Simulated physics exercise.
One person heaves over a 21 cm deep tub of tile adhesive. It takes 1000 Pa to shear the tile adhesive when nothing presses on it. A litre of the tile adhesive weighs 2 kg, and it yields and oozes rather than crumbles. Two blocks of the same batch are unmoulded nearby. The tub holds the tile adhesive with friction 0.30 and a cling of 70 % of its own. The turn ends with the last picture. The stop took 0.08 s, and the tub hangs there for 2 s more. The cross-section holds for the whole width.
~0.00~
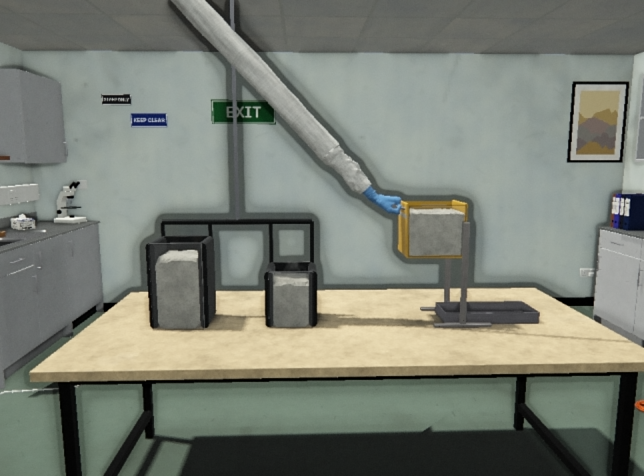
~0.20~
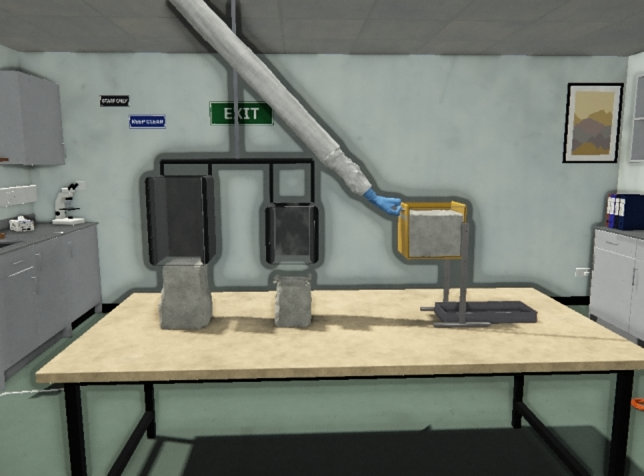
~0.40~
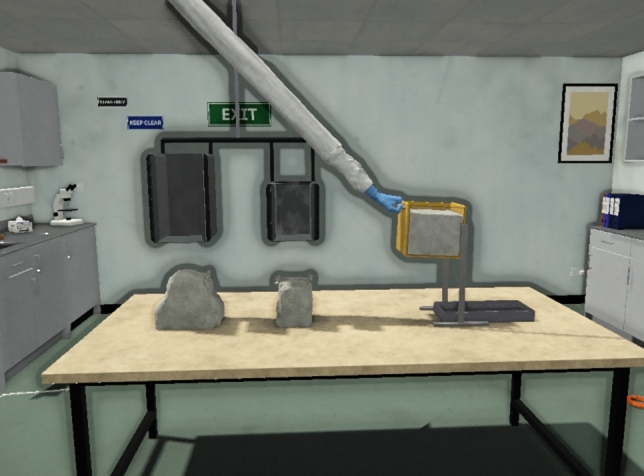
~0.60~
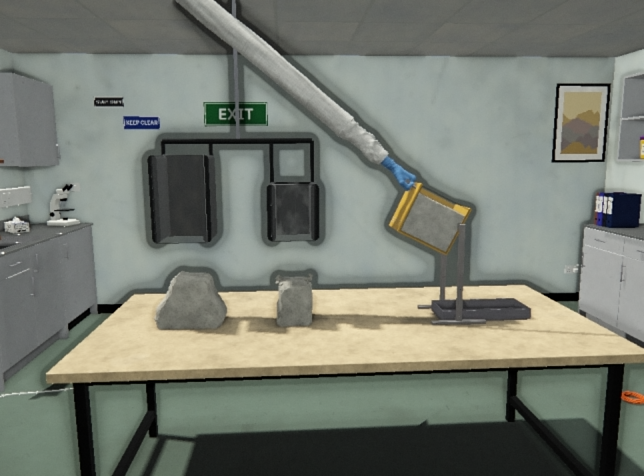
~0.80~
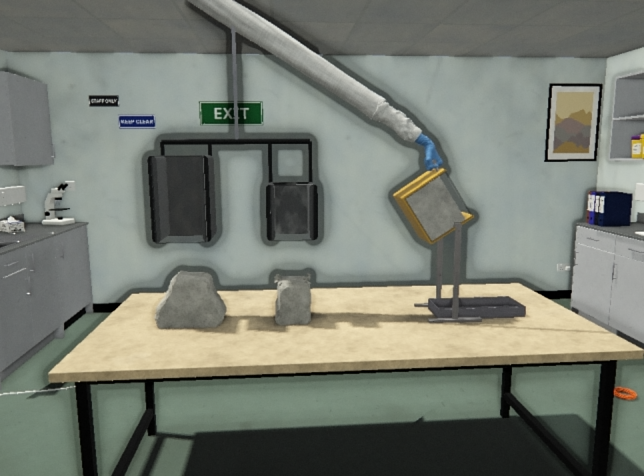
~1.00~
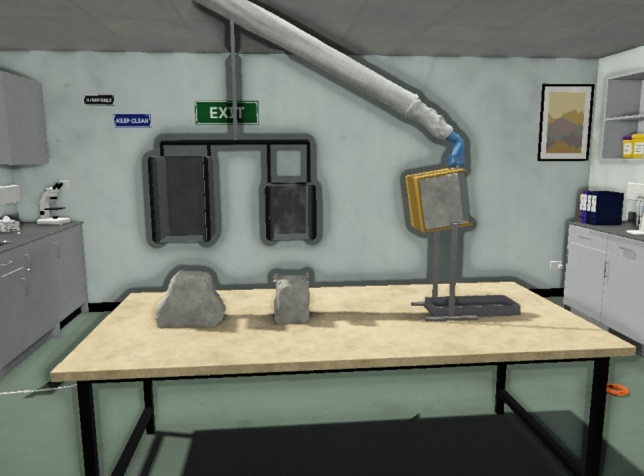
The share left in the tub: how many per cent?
The share left in the tub is near 100 %.
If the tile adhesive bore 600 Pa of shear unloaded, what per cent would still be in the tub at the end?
Then about 70 %.
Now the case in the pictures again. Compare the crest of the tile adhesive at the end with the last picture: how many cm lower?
Roughly 0 cm.
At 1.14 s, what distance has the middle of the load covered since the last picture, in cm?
Roughly 0 cm.
After 1.14 s, the tub is at 81 degrees and holds 100 %.
After 1.31 s, the tub is at 81 degrees and holds 100 %.
After 1.48 s, the tub is at 81 degrees and holds 100 %.
After 1.65 s, the tub is at 81 degrees and holds 100 %.
After 3.00 s, the tub is at 81 degrees and holds 100 %.
